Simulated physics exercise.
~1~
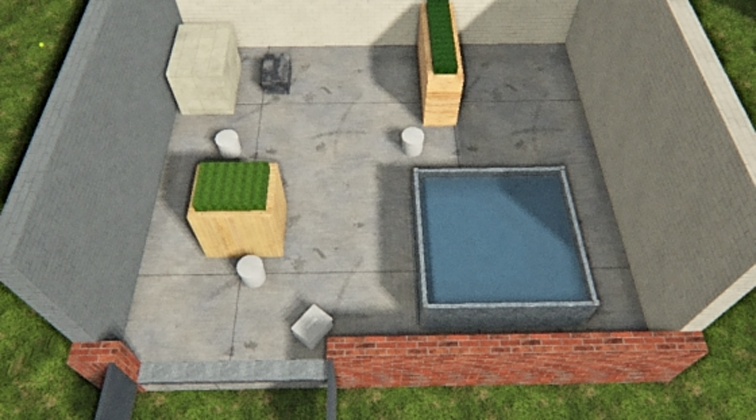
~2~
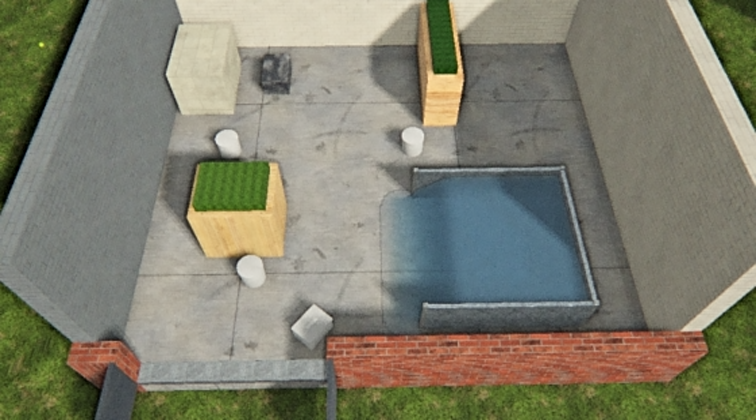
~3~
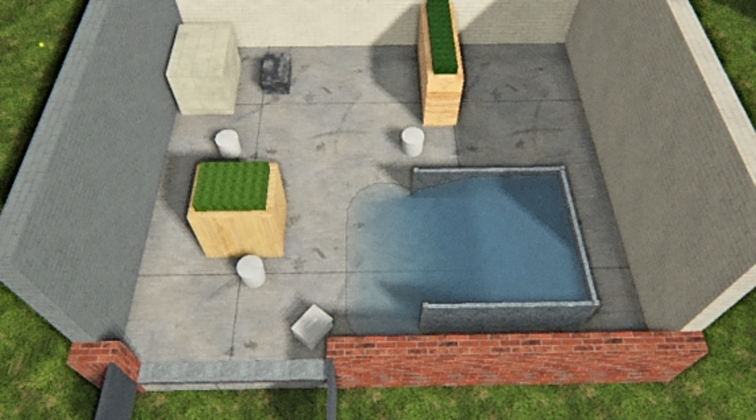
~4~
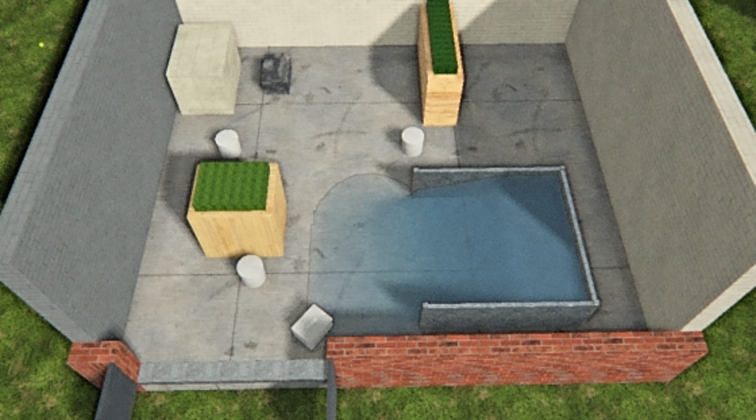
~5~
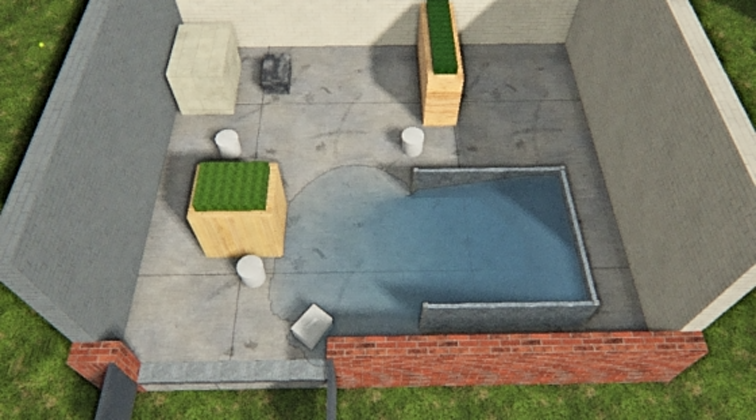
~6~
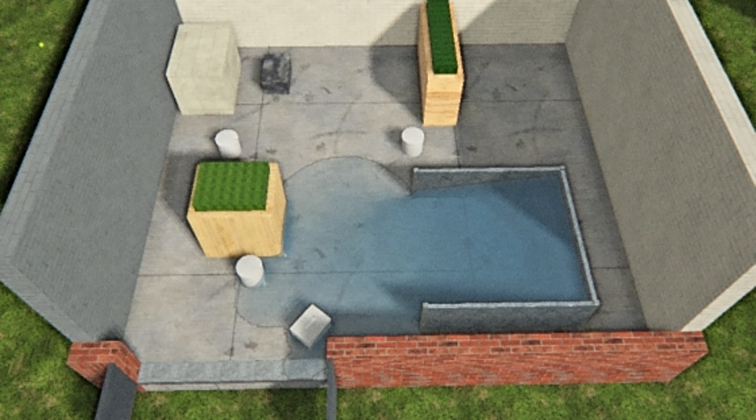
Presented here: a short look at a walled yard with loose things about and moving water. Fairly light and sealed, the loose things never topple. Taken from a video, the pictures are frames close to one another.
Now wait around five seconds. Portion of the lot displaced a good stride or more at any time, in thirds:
The result is a share of a third to two thirds.
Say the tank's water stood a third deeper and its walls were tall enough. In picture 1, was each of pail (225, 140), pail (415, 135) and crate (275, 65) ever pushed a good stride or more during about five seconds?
Note, in sequence: Past that mark / within that / past that mark.
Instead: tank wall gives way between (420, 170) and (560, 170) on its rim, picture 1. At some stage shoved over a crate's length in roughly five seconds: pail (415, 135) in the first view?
My verdict on that one: Gets shoved clear.
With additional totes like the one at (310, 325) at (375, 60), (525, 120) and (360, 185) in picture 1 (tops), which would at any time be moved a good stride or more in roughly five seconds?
Sequence: Doesn't go far, doesn't go far, travels that far.
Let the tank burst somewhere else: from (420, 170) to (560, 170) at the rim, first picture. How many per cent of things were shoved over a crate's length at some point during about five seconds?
I'd put it at about 20 percent.
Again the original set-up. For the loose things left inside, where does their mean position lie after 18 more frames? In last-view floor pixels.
Around pixel (274, 146).
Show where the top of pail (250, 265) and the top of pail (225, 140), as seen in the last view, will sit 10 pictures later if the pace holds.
The first should be near (142, 269), the second near (201, 129).
A moment on, 0 of 5 are well off their spots; 0 afloat.
Next, 2 of 5 are well off their spots; 1 afloat.
Later, 2 of 5 are well off their spots; 1 afloat.
In the end, 2 of 5 are well off their spots, and 3 have been at some point; 0 afloat.
